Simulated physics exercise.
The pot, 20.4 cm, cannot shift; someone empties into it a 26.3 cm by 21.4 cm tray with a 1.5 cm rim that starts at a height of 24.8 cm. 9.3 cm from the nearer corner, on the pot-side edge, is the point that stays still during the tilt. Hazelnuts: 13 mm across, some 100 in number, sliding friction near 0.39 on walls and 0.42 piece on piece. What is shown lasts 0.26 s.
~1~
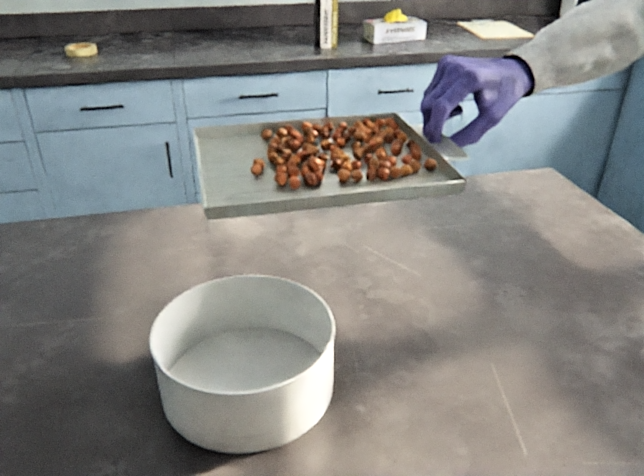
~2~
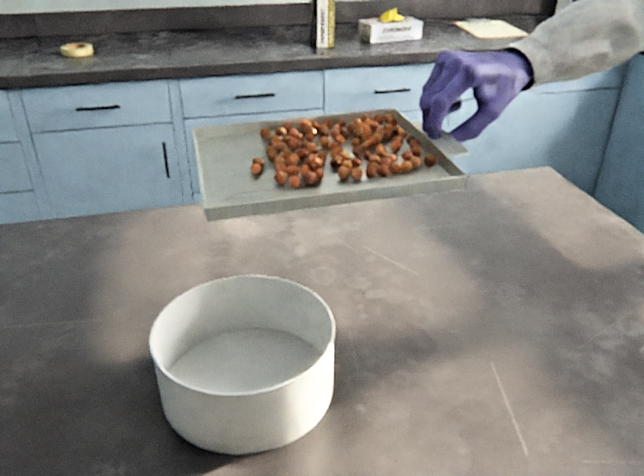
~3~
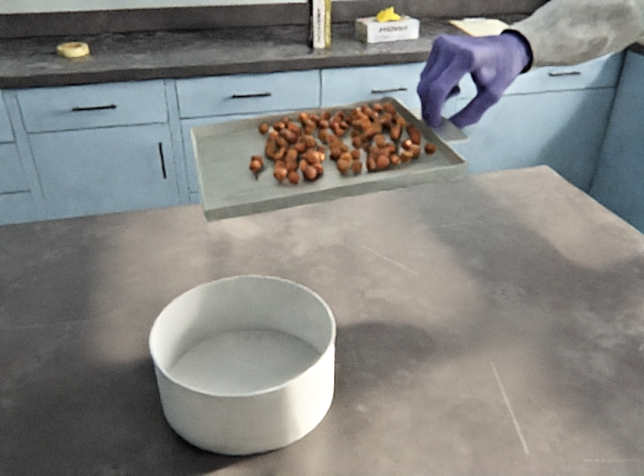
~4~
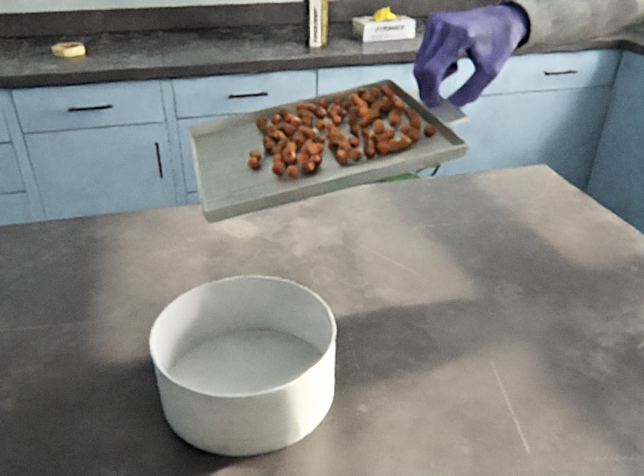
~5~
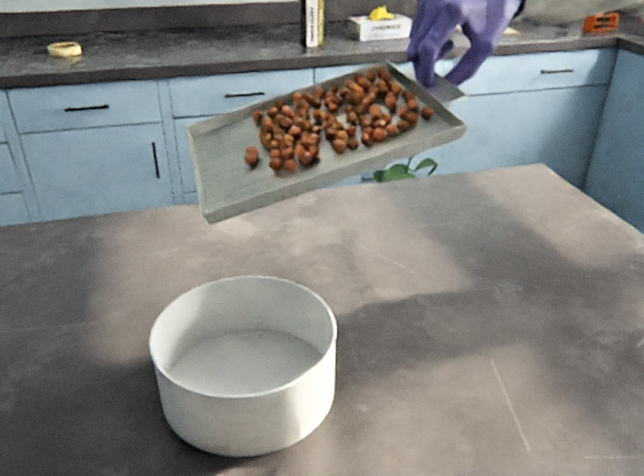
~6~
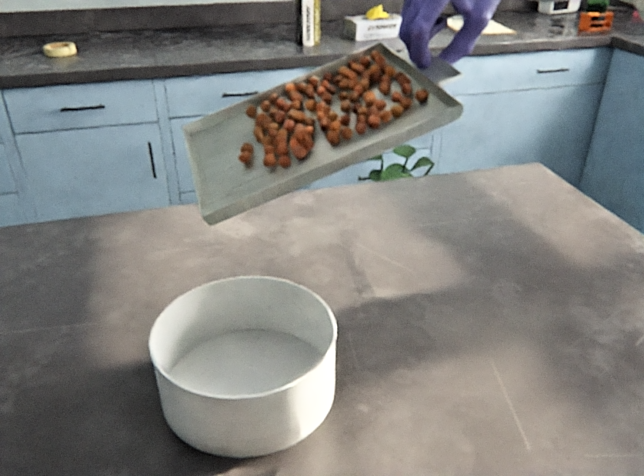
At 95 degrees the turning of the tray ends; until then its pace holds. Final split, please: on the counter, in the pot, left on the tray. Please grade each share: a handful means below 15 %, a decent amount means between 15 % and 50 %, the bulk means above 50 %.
Counter: The bulk, pot: A decent amount, tray: A handful.
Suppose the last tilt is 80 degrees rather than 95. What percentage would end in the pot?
You'd end up with some 10 % in the pot.
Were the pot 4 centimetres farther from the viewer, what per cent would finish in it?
Around 50 per cent.
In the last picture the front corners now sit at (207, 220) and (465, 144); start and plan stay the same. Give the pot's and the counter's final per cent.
Pot: 95, counter: 5.
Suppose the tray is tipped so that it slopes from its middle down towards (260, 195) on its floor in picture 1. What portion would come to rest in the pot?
Something like 95 in a hundred.
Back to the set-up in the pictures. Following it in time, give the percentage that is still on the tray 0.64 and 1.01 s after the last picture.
Roughly 70 then 15.
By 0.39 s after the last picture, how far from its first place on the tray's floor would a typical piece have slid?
Displacement on the tray: Roughly 14 cm.
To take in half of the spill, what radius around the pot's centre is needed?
That comes to near 22 cm.
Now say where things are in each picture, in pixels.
Tray tilt 0 degrees, front corners at (206, 206) and (464, 179); middle of the pieces at (333, 149); pot at (244, 326), in the first frame.
Tray tilt 1 degrees, front corners at (206, 207) and (464, 175); middle of the pieces at (333, 147), in the second frame.
Tray tilt 4 degrees, front corners at (206, 208) and (465, 162), lowest corner left front; middle of the pieces at (332, 139), in the third frame.
Tray tilt 9 degrees, front corners at (205, 210) and (465, 143), lowest corner left front; middle of the pieces at (330, 129), in the fourth frame.
Tray tilt 14 degrees, front corners at (205, 212) and (463, 124), lowest corner left front; middle of the pieces at (326, 118), in the fifth frame.
Tray tilt 19 degrees, front corners at (204, 214) and (459, 104), lowest corner left front; middle of the pieces at (320, 108); pot at (244, 329), in the sixth frame.
Then, 0.39 s after the last picture, tilt 56 degrees; the tray holds 100 %, the pot 0 %.
Then, 0.64 s after the last picture, tilt 80 degrees; the tray holds 70 %, the pot 5 %.
Then, 1.01 s after the last picture, tilt 95 degrees; the tray holds 15 %, the pot 10 %.
In the end, counter 60 %, pot 40 %, tray 0 %.
